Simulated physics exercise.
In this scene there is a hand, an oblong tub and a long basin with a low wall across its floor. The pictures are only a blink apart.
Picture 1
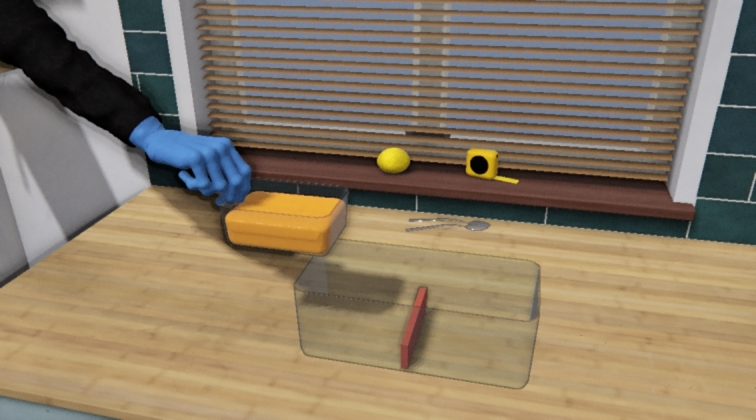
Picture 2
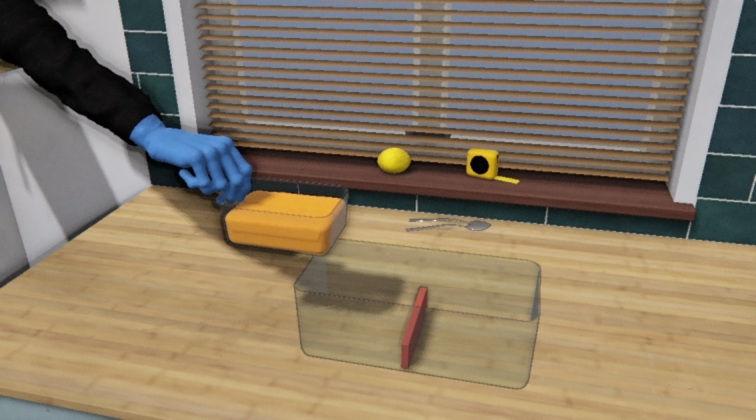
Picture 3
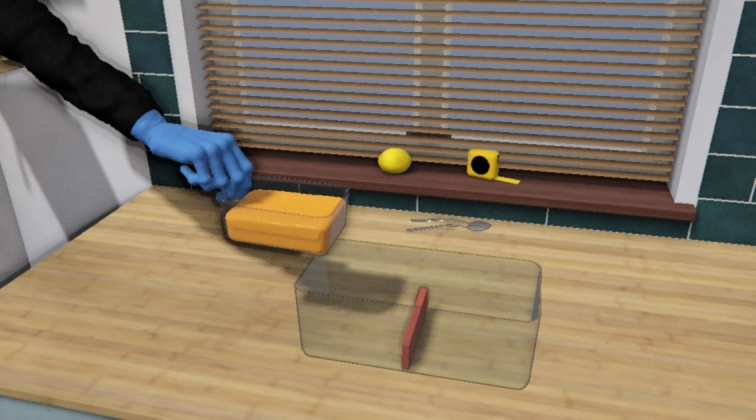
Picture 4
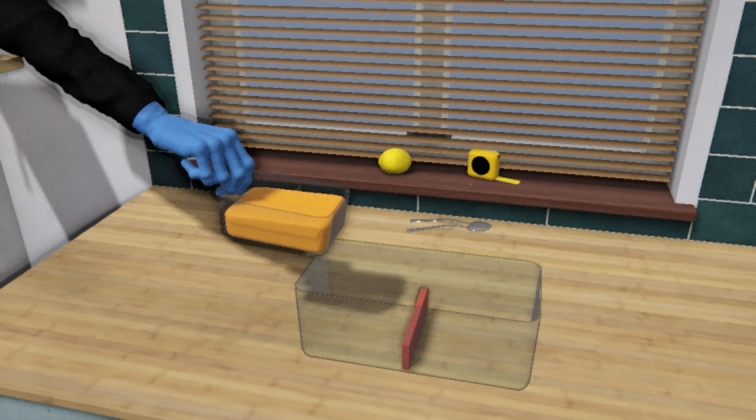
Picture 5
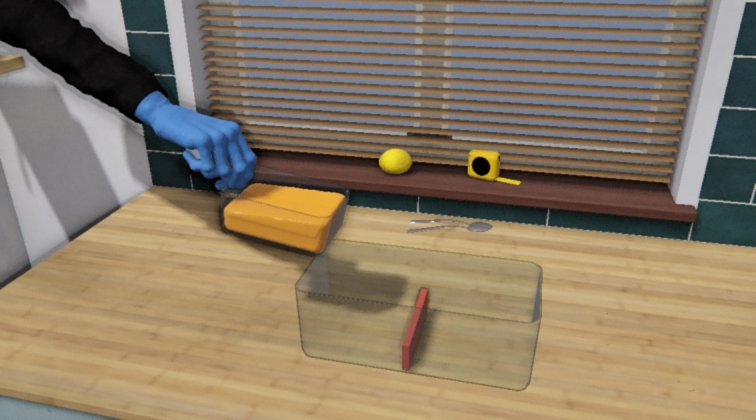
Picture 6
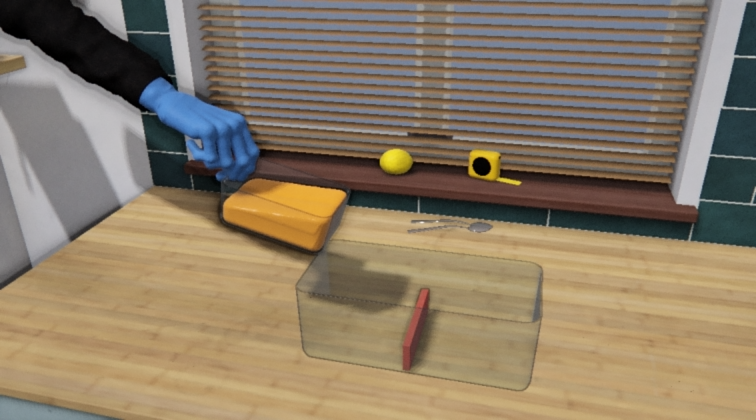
A blue-gloved hand slowly tilting a tub of orange liquid rightward beside a clear basin with a low red wall inside.
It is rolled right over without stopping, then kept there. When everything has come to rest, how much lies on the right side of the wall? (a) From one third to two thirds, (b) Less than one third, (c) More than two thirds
(a) From one third to two thirds.
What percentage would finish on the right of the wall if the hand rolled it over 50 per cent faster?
Around 55 percent ends up there.
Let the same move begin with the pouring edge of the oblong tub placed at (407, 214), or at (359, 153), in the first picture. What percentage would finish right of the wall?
Roughly 95 % the first time and roughly 80 % the second.
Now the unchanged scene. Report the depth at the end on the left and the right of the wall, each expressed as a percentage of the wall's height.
The left side sits at 30 per cent and the right side at 30.
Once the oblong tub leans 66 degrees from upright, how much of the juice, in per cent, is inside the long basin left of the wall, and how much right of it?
So the left part has 10 percent, while the right part has 0.
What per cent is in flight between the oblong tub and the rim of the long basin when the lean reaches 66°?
I'd put it at roughly 40 percent of it.
A moment on, the oblong tub is tipped part way and 47 per cent is still to pour, 10 is left of the wall and 0 right of it.
Next, the oblong tub is tipped on its side and 9 per cent is still to pour, 33 is left of the wall and 48 right of it.
Then the oblong tub is tipped on its side and 1 per cent is still to pour, 48 is left of the wall and 46 right of it.
Later the oblong tub is tipped on its side and 0 per cent is still to pour, 50 is left of the wall and 46 right of it.
At rest 50 per cent lies left of the wall, 46 right of it and 3 outside.
